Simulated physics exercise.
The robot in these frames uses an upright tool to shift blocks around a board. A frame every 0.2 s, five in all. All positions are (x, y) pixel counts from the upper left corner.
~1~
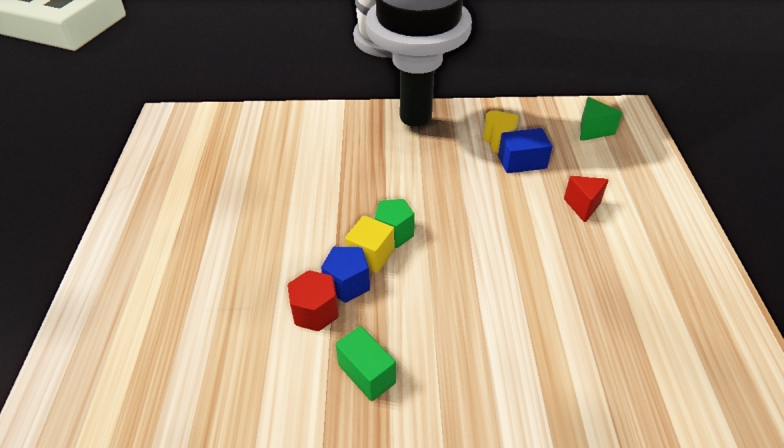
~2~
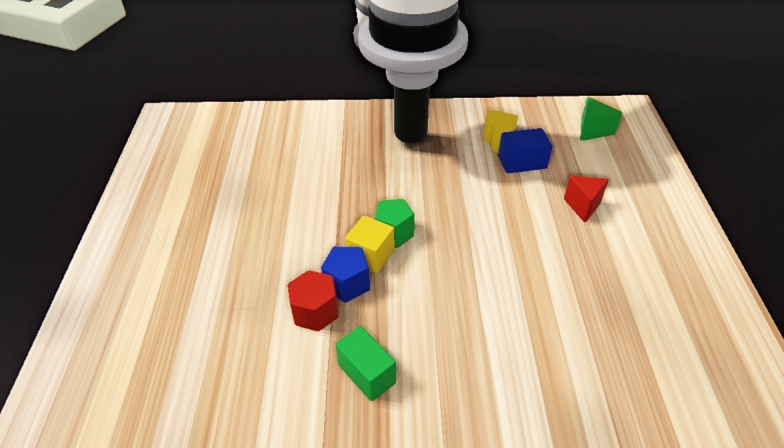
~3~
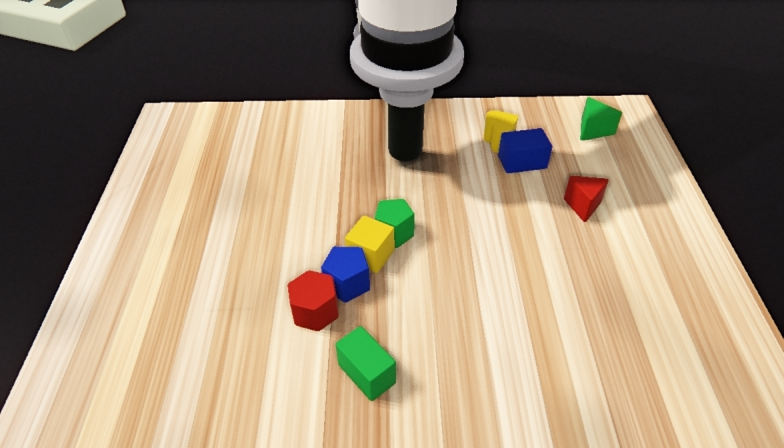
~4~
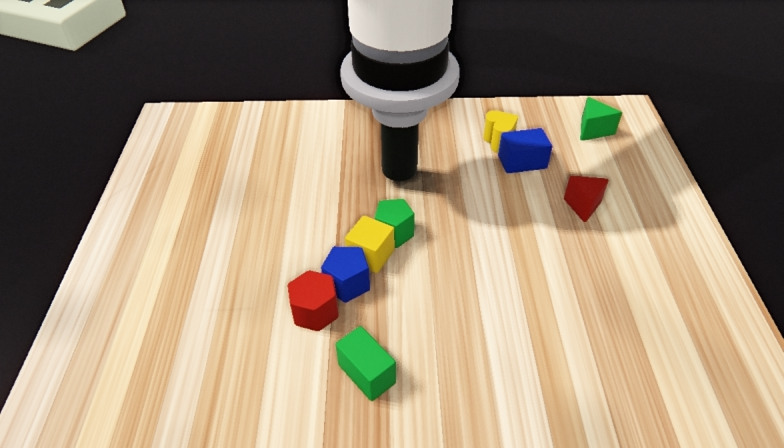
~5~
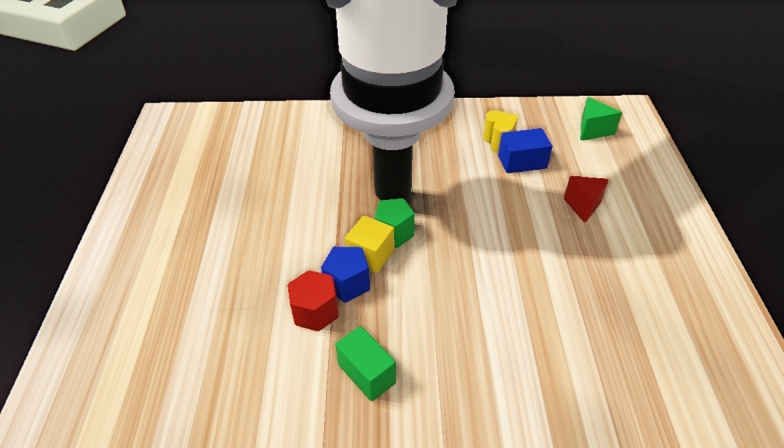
A robotic arm with an upright black tool stands over a light striped wooden board, seen from a fixed, raised view against a dark background. A diagonal row of red, blue, yellow and green blocks sits near the middle, with a green block below and yellow, blue, green and red pieces at upper right. The tool glides slightly left and toward the viewer, nearing the row's green block, its shadow sweeping across the unmoving pieces.
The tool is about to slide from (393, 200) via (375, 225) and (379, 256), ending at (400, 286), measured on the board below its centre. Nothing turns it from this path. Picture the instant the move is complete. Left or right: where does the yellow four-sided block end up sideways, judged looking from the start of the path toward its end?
Facing the way the path runs, start to end, you'll find the yellow four-sided block has shifted left.
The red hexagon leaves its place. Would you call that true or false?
Verdict: True.
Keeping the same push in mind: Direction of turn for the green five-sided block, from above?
It twists against the clock when seen from above.
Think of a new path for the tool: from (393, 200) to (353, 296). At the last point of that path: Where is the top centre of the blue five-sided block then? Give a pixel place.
I'd say the blue five-sided block ends with its top centre at (332, 310).
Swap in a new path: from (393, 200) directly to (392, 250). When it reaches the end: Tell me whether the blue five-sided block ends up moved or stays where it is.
Once the tool is done, the blue five-sided block is in a new spot.
What follows on the original path. One third of the way, tool at (374, 218); red hexagon at (299, 298); blue five-sided block at (342, 277), turned 25° clockwise; yellow four-sided block at (373, 254); green five-sided block at (392, 227), turned 30° anticlockwise.
Two thirds of the way, tool at (379, 249); red hexagon at (295, 300); blue five-sided block at (340, 286), turned 45° clockwise; yellow four-sided block at (380, 270), turned 15° clockwise; green five-sided block at (415, 247), turned 70° anticlockwise.
At the end, tool at (400, 278); red hexagon at (292, 301); blue five-sided block at (342, 298), turned 70° clockwise; yellow four-sided block at (387, 300), turned 50° clockwise; green five-sided block at (442, 263), turned 95° anticlockwise.
